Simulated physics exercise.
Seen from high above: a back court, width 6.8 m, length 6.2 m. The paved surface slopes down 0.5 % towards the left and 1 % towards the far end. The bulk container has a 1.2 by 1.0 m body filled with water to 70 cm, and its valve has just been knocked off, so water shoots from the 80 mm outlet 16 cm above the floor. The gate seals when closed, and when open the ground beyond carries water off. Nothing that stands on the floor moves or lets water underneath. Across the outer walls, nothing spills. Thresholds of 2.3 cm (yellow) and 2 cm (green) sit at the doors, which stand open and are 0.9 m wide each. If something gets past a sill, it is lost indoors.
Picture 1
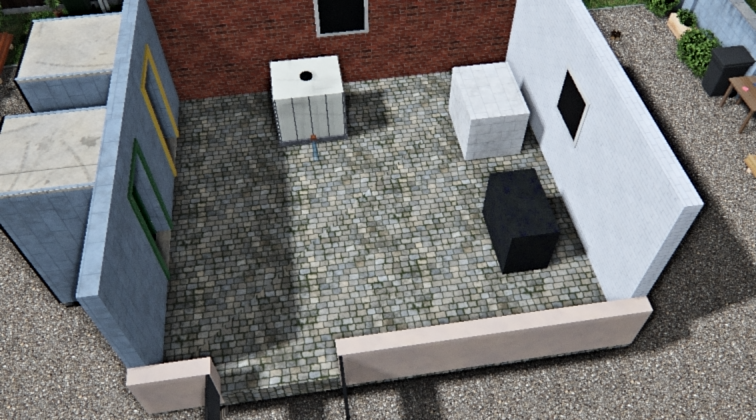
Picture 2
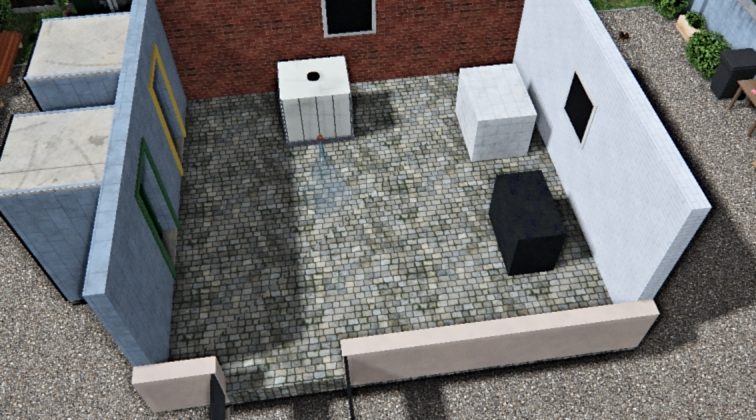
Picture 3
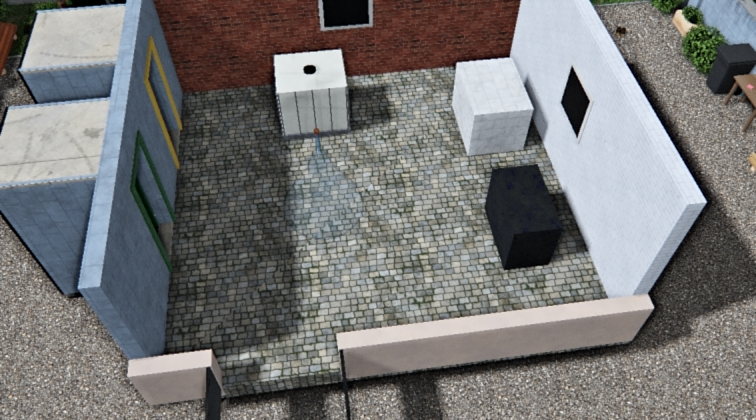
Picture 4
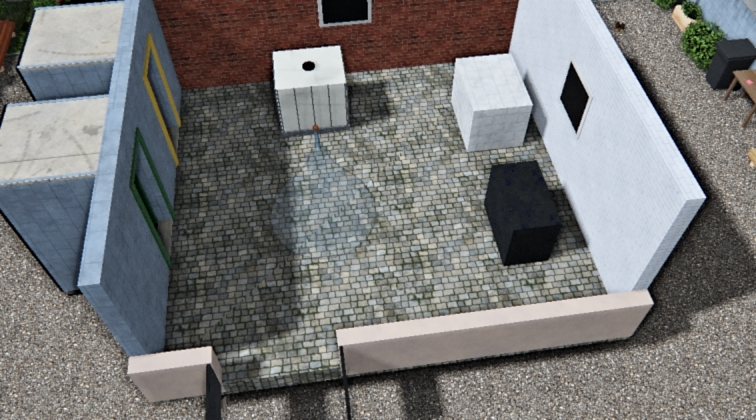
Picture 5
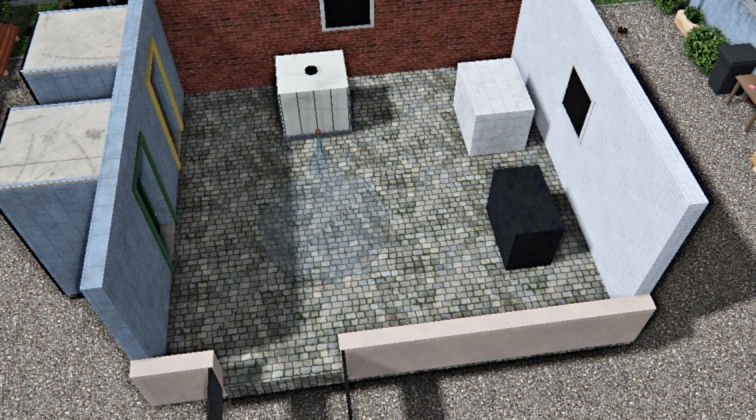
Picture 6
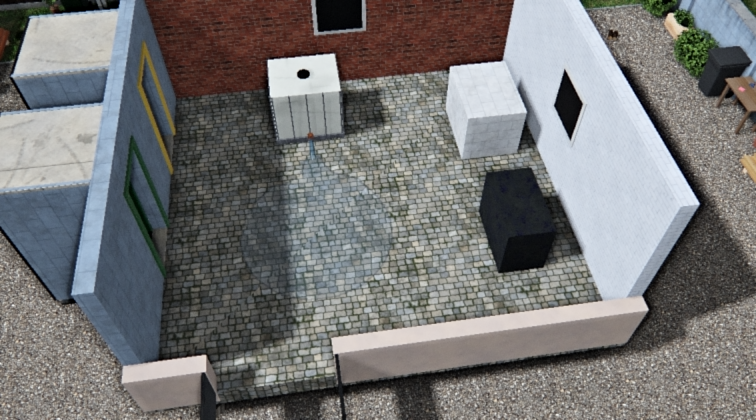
In a cobbled back court seen from high above, a pale container stands near a brick wall with dry paving before it. A thin jet starts from its base, and water spreads across the stones toward the viewer, steadily widening from a narrow streak into a broad, faint sheet.
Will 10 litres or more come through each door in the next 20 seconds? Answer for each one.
Yellow door - under that amount. Green door - under that amount.
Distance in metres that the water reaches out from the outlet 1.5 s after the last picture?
The front is around 3.8 m away in a straight line.
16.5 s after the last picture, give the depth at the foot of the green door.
2.0 cm.
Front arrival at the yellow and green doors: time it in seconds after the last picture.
For yellow it's 9.5 s, and for green it's 5.0 s.
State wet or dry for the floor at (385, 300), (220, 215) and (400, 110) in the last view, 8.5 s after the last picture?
Point 1: Submerged; point 2: Submerged; point 3: Unwetted.
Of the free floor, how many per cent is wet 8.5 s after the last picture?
Something near 35 per cent.
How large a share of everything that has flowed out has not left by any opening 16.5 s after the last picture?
Share: Close to 100 %.
Then, 1.5 s after the last picture water covers 15 % of the floor and is deepest (3 cm) near (310, 164); yellow door not reached, green door not reached.
Then, 4.5 s after the last picture water covers 25 % of the floor and is deepest (3 cm) near (310, 164); yellow door not reached, green door not reached.
Then, 8.5 s after the last picture water covers 35 % of the floor and is deepest (3 cm) near (310, 164); yellow door not reached, green door 1.5 cm at the sill, 0 L in.
Then, 12.5 s after the last picture water covers 45 % of the floor and is deepest (3 cm) near (310, 164); yellow door 1.2 cm at the sill, 0 L in, green door 1.9 cm at the sill, 0 L in.
Then, 16.5 s after the last picture water covers 55 % of the floor and is deepest (3 cm) near (177, 100); yellow door 1.4 cm at the sill, 0 L in, green door 2.1 cm at the sill, 0 L in.
